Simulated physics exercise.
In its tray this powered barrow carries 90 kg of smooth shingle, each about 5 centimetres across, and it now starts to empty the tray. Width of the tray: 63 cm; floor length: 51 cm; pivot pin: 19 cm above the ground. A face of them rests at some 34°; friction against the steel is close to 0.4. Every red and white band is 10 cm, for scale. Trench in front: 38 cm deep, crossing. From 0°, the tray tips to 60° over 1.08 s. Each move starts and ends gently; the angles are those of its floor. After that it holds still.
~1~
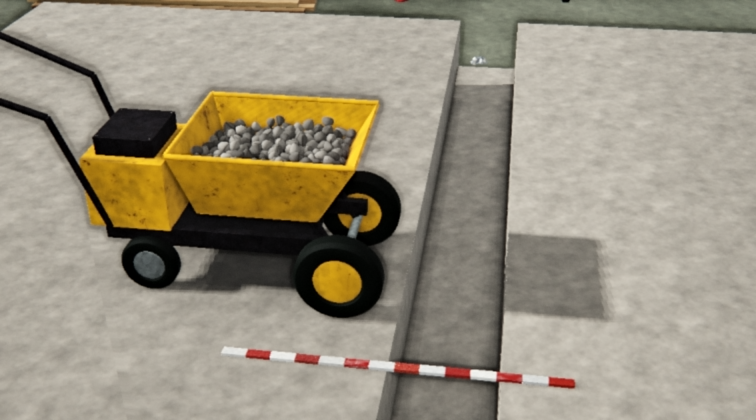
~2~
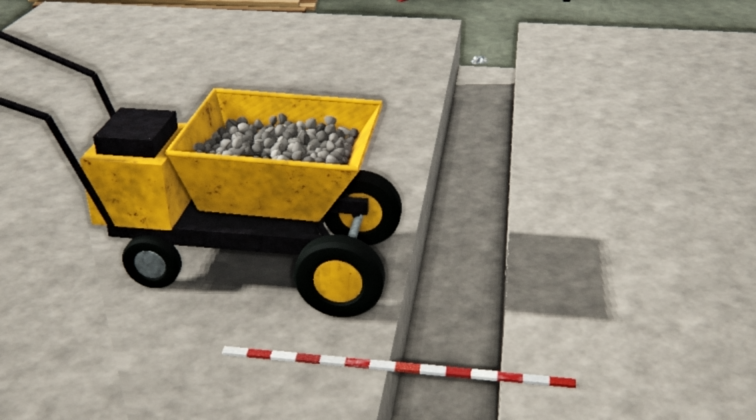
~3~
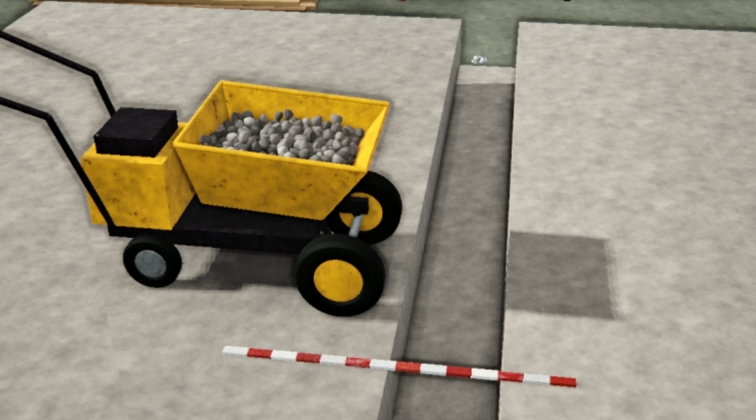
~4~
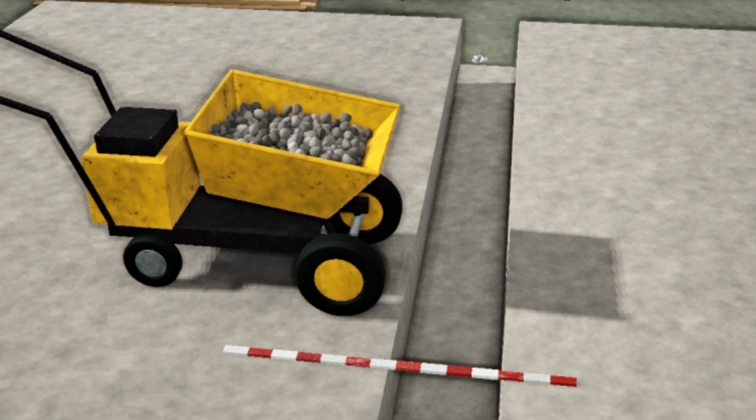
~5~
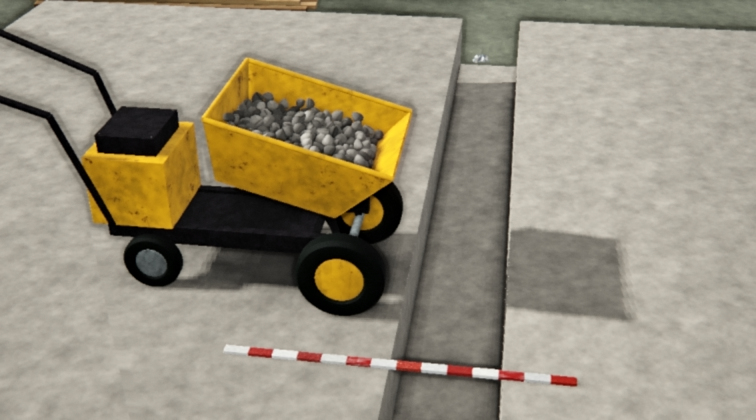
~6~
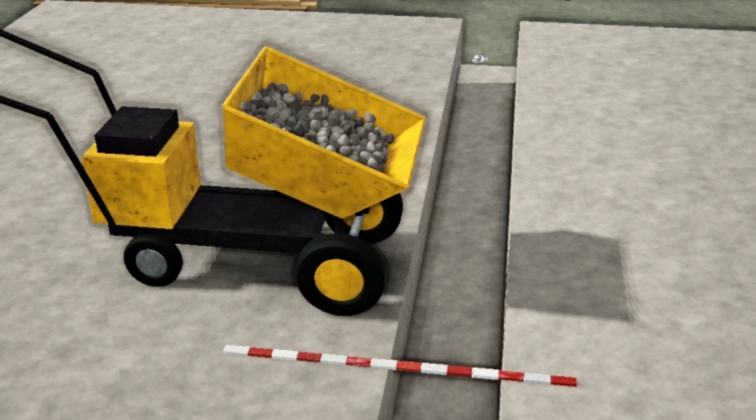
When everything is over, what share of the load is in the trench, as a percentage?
Close to 36 in a hundred.
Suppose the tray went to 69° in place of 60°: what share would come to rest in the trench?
Roughly 50%.
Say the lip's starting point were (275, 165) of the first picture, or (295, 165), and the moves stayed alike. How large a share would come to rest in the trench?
Around 60 and then 60 percent.
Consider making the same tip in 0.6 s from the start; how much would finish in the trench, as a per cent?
I'd put it at roughly 20 per cent.
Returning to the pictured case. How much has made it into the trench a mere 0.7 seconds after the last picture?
Close to 10 per cent at that time.
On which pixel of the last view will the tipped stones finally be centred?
Around (497, 345).
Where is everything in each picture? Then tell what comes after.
Lip at (355, 169), floor tilted 0°, highest stones at (287, 134), in the first picture.
Lip at (358, 169), floor tilted 1°, highest stones at (283, 133), in the second picture.
Lip at (366, 171), floor tilted 4°, highest stones at (269, 127), in the third picture.
The tray is at 9°, its lip at (378, 174); the top of the load is at (256, 120), in the fourth picture.
Lip at (393, 179), floor tilted 16°, highest stones at (259, 107), in the fifth picture.
Lip at (408, 187), floor tilted 23°, highest stones at (271, 98), in the sixth picture.
Then, 0.4 s after the last picture the floor is at 51°, 100 % in the tray; the foremost stones are at (438, 200).
Then, 0.7 s after the last picture the floor is at 60°, 87 % in the tray, 10 % in the trench, 2 % past the trench; the foremost stones are at (528, 294).
Then, 1.1 s after the last picture the floor is at 60°, 63 % in the tray, 14 % in the trench, 22 % past the trench; the foremost stones are at (614, 300).
Then, 3.0 s after the last picture the floor is at 60°, 39 % in the tray, 36 % in the trench, 25 % past the trench; the foremost stones are at (695, 307).
